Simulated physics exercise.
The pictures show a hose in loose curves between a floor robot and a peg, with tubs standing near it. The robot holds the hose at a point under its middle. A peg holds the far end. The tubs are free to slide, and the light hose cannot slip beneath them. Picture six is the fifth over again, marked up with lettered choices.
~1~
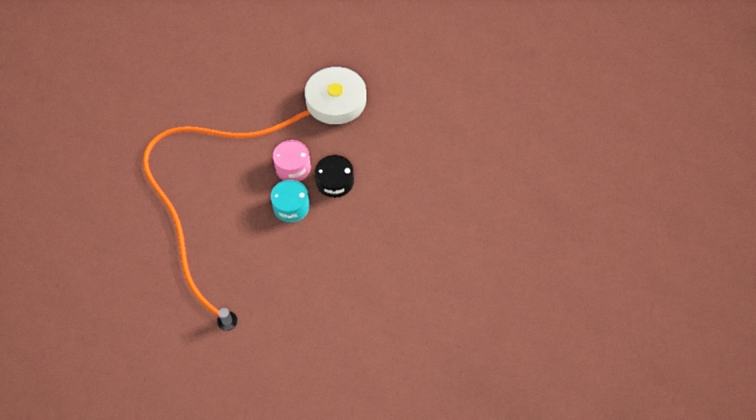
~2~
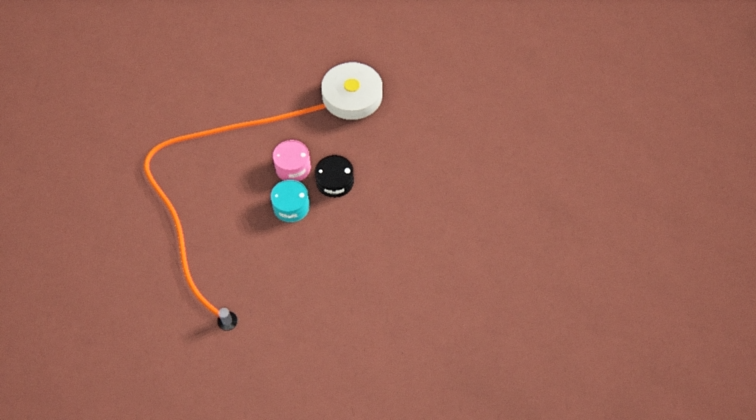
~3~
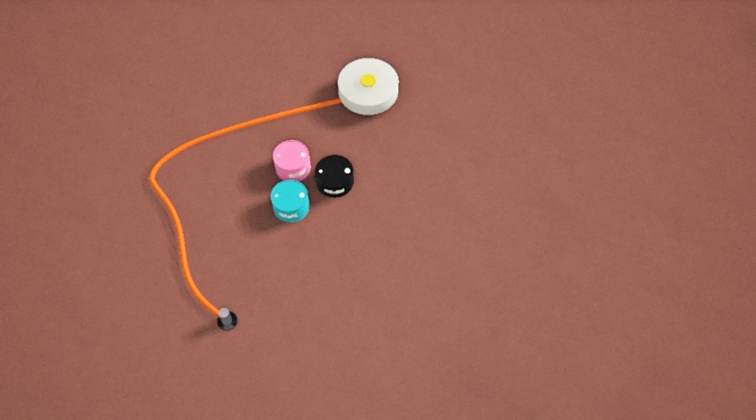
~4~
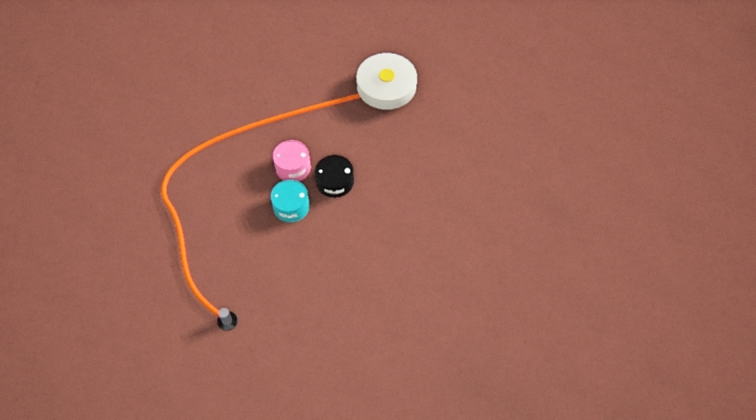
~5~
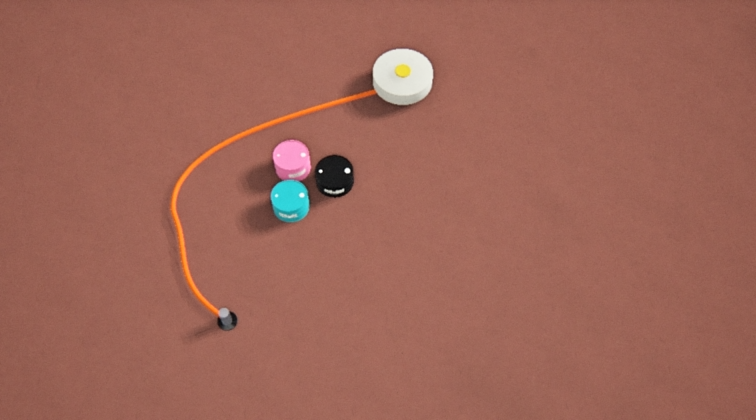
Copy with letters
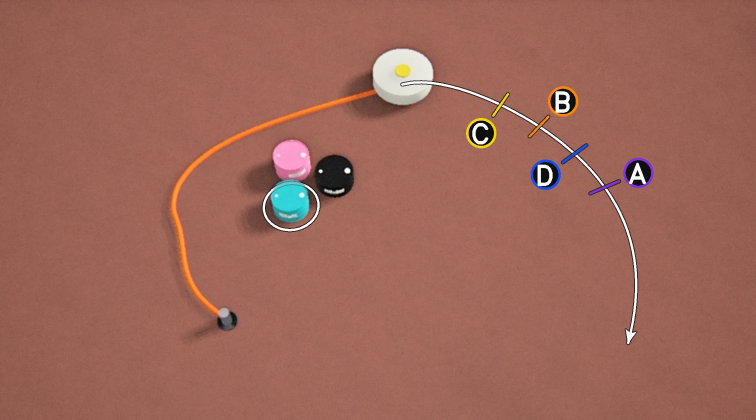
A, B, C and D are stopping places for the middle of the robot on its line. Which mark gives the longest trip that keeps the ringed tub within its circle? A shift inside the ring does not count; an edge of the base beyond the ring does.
As far as tick B.
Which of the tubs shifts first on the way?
The pink one.
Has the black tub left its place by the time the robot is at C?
No.
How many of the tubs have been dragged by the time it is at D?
Three.
On the marked copy, A at (605, 187); B at (539, 127); C at (501, 105); D at (575, 154); the ring at (291, 206); the route from (402, 84) via (578, 157) to (628, 343).
With B. Early on, robot (454, 80); turquoise tub (290, 201).
Further on, robot (502, 98); turquoise tub (290, 201).
At the end, robot (541, 120); pink tub (308, 175); black tub (344, 179); turquoise tub (290, 203); the turquoise tub is still in its ring.
As for the rest, A drags the ringed tub to (312, 233); C is safe but short; D drags the ringed tub to (301, 221).
